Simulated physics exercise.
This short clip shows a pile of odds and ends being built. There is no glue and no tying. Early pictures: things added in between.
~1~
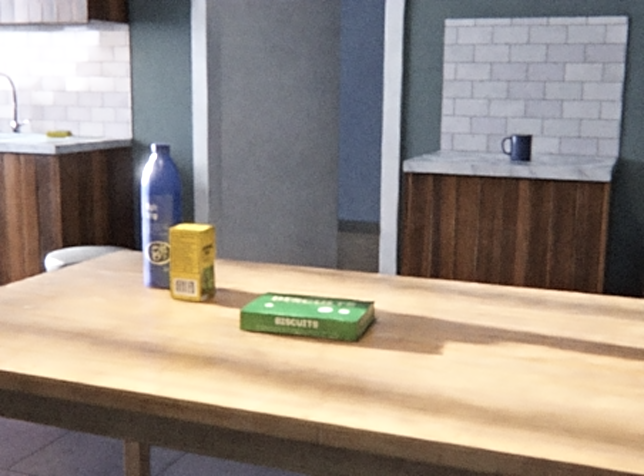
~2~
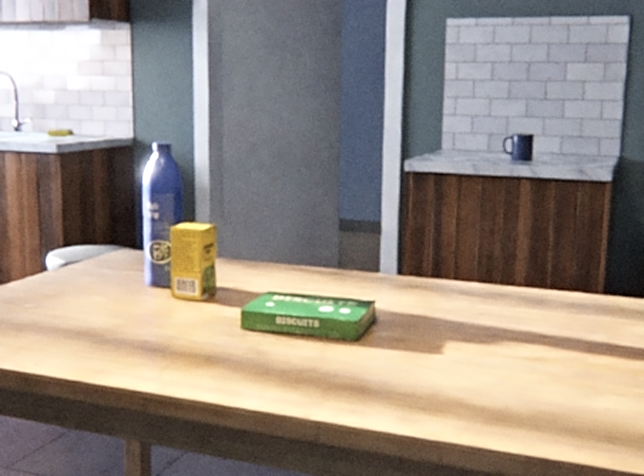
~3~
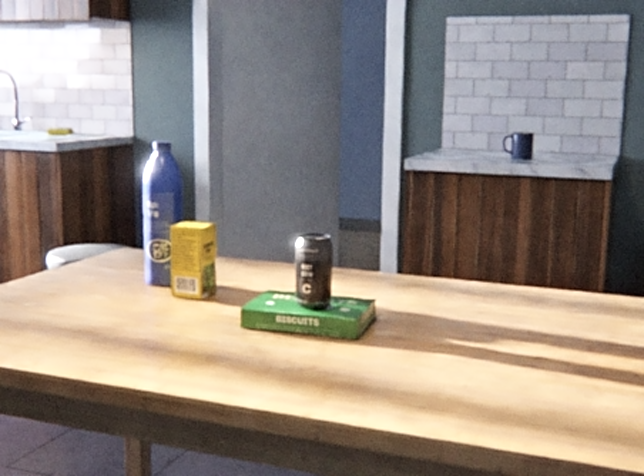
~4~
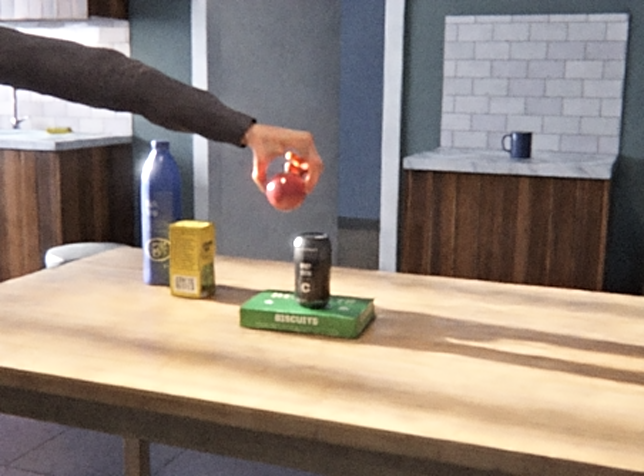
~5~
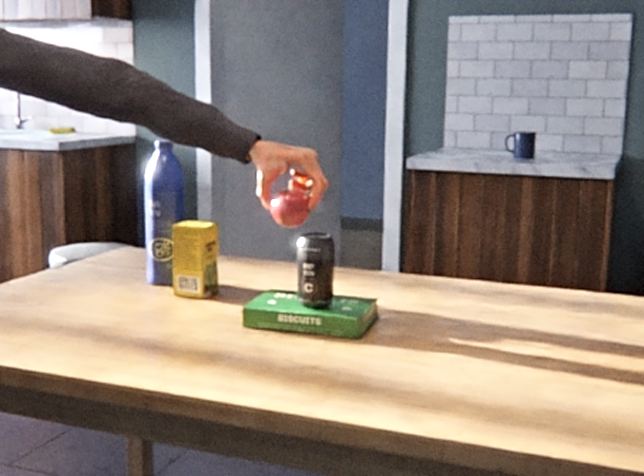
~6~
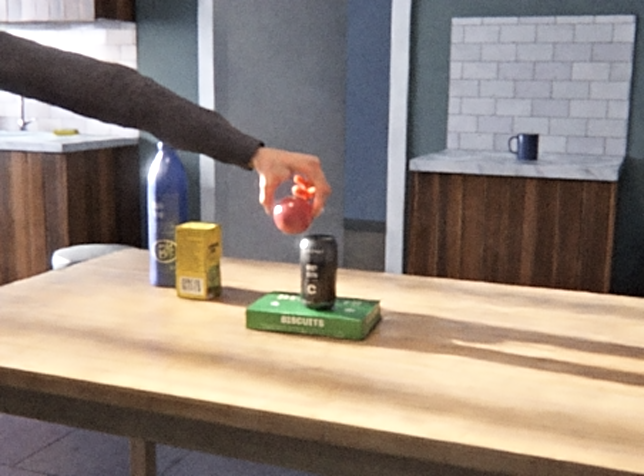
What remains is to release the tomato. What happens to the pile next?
Something drops.
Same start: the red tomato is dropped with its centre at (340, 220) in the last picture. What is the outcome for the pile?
What happens next is that it tips over.
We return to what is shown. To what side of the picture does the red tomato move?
Looks like it moves off to the left.
Then, 0.20 s on from there, red tomato now fallen.
Then, 0.30 s on from there, things are still on the move.
Then, 0.40 s on from there, as before.
In the end, fallen, red tomato; the other 4 unmoved. At the end, from the last picture's camera, red tomato near (262, 282). The pile gives way.
